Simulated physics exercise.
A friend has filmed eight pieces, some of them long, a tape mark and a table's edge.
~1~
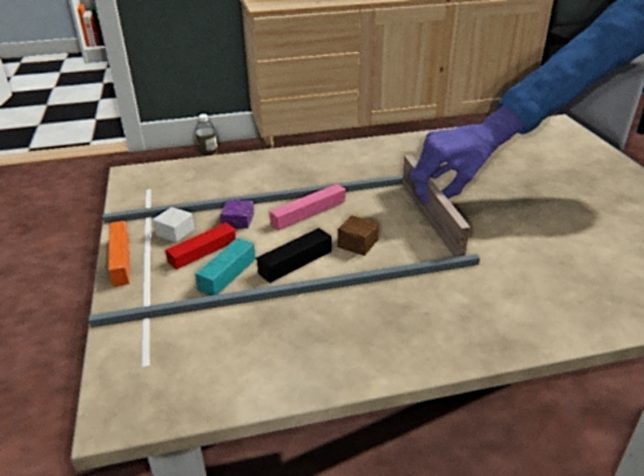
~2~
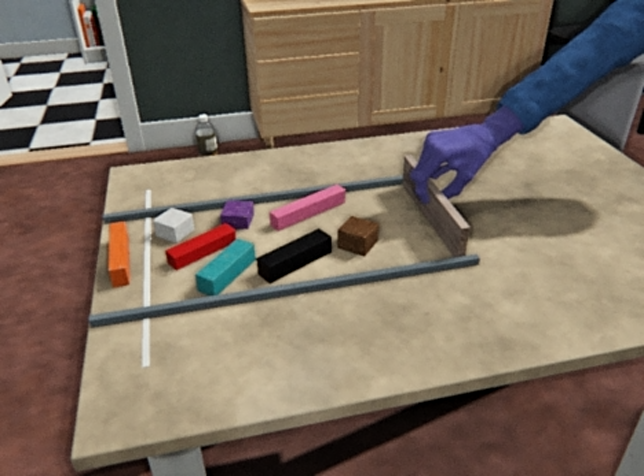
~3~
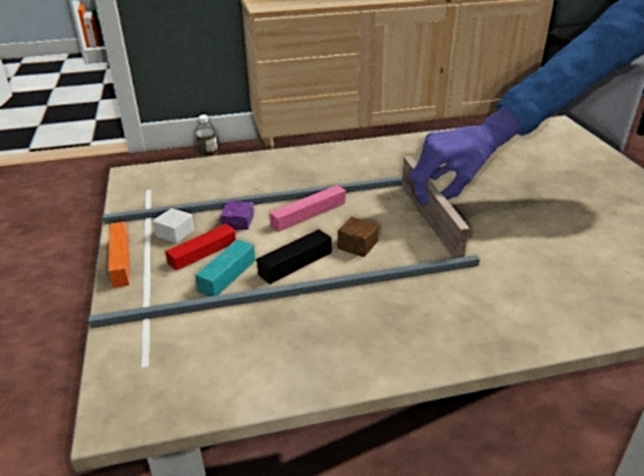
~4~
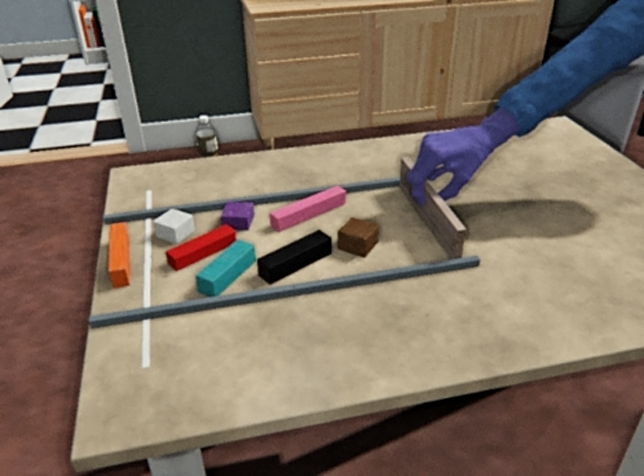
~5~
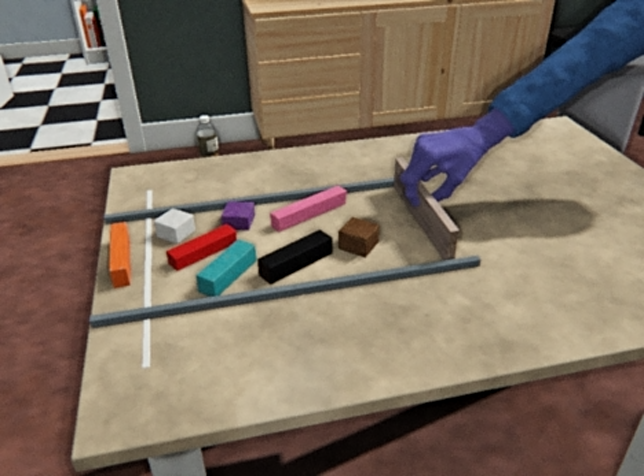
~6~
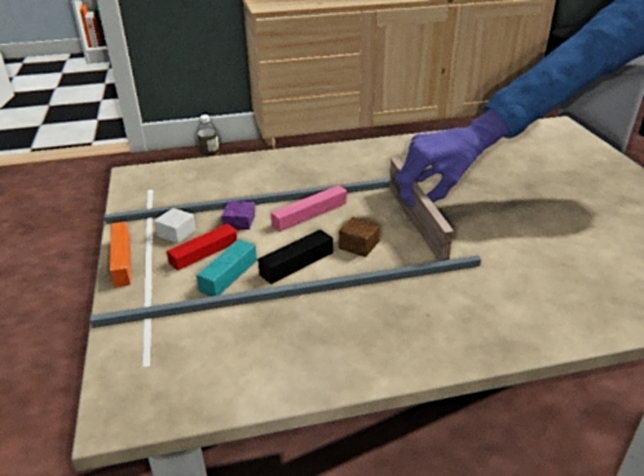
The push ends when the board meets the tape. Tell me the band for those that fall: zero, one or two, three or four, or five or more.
In the end the number that fall off is three or four.
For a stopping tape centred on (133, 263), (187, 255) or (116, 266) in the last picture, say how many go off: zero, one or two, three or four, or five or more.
In that order: 5 or more; one to two; five or over.
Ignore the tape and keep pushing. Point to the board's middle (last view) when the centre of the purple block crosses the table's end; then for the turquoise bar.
At (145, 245) for the purple block; at (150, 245) for the turquoise bar.
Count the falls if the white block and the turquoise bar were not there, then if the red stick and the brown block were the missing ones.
It would be 2 and 2.
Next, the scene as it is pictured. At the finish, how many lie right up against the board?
The number is 3.
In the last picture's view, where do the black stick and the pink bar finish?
The black stick stops around (110, 286); the pink bar around (117, 238).
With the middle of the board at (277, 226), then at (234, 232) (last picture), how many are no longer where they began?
At the one place 6, at the other 8.
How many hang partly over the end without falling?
It comes to 3.
Early on, none off yet; orange bar at rest near (121, 253); white block at rest near (175, 226); red stick at rest near (203, 247).
A while later, none off yet; orange bar at rest near (121, 253); white block at rest near (175, 226); red stick travelled a little near (173, 260).
Further along, none off yet; orange bar travelled a little near (98, 255); white block travelled about its own width near (133, 237); red stick travelled about its own width near (110, 280).
Finally, the number that fall off is three or four; lost, turquoise bar, red stick, white block and orange bar.
